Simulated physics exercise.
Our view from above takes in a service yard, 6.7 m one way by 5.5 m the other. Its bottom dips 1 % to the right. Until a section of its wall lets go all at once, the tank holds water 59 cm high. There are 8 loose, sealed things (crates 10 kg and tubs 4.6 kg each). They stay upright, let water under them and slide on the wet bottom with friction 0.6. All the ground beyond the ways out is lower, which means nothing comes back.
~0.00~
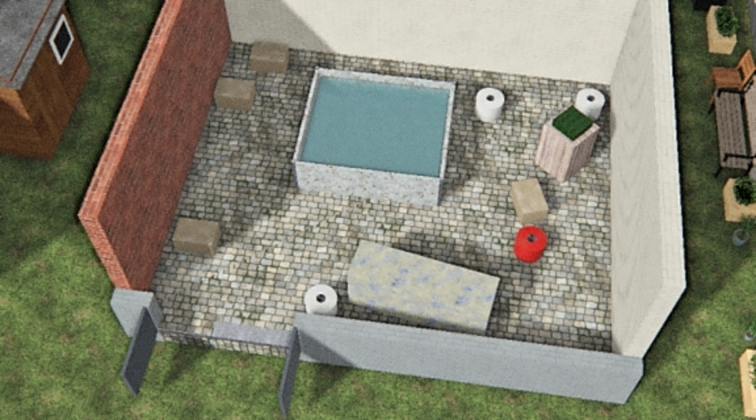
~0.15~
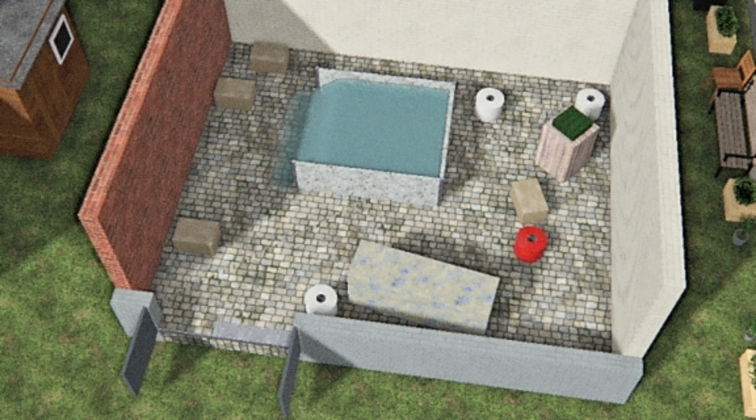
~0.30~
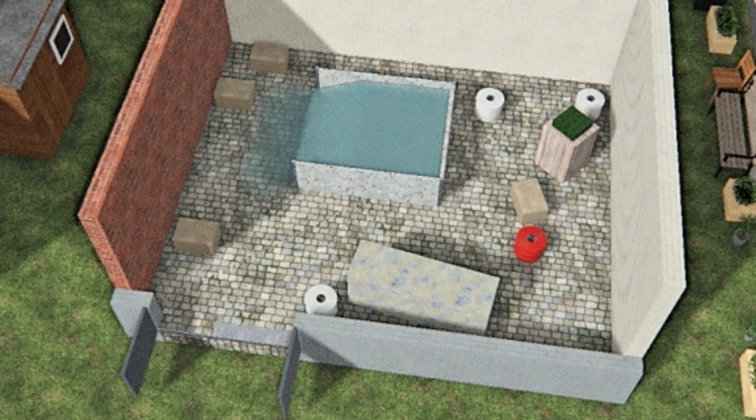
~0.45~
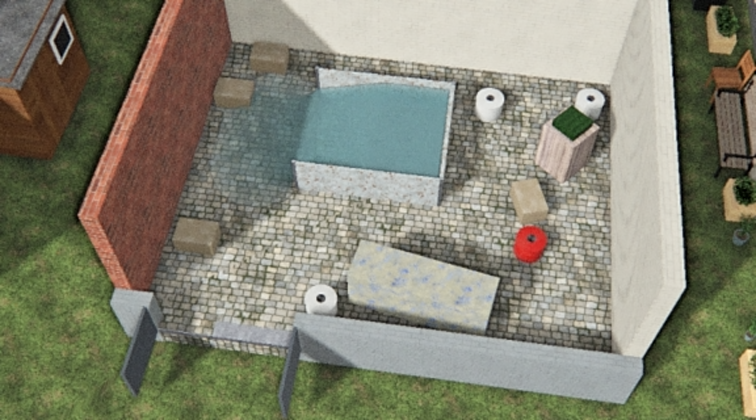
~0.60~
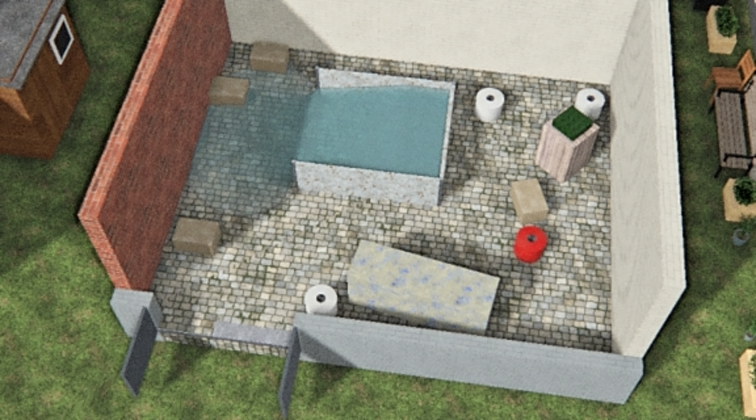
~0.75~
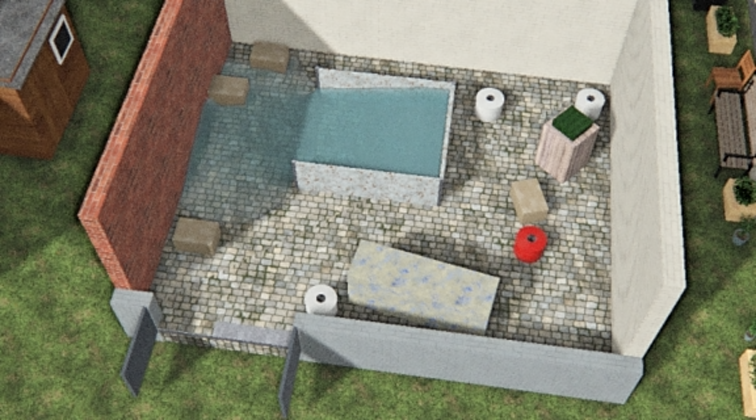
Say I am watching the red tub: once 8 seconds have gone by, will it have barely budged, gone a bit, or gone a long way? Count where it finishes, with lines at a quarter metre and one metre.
It's going to keep its spot, I think.
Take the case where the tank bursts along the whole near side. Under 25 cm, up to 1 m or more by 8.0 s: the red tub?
So, for the red tub: It is carried a long way.
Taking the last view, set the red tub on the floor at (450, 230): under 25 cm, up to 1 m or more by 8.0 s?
It holds its place.
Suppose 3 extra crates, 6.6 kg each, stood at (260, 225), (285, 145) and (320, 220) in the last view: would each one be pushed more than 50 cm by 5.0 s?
Note, same order as listed: Beyond the limit, beyond the limit, inside the limit.
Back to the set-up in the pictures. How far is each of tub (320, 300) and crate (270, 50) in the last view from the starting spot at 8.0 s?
Lab note - net shifts in turn: 100 cm; 550 cm.
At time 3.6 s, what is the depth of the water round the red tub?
Around 0 cm.
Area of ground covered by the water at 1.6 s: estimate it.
11.5 m2.
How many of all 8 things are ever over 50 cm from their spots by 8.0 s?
6.
After 1.6 s the red tub is near (531, 239), 0.0 m from its start, aground; 0 of 8 are out; 1 afloat.
After 3.6 s the red tub is near (531, 239), 0.0 m from its start, aground; 1 of 8 are out; 2 afloat.
After 5.6 s the red tub is near (531, 239), 0.0 m from its start, aground; 1 of 8 are out; 5 afloat.
After 8.0 s the red tub is near (527, 240), 0.1 m from its start, aground; 1 of 8 are out; 5 afloat.
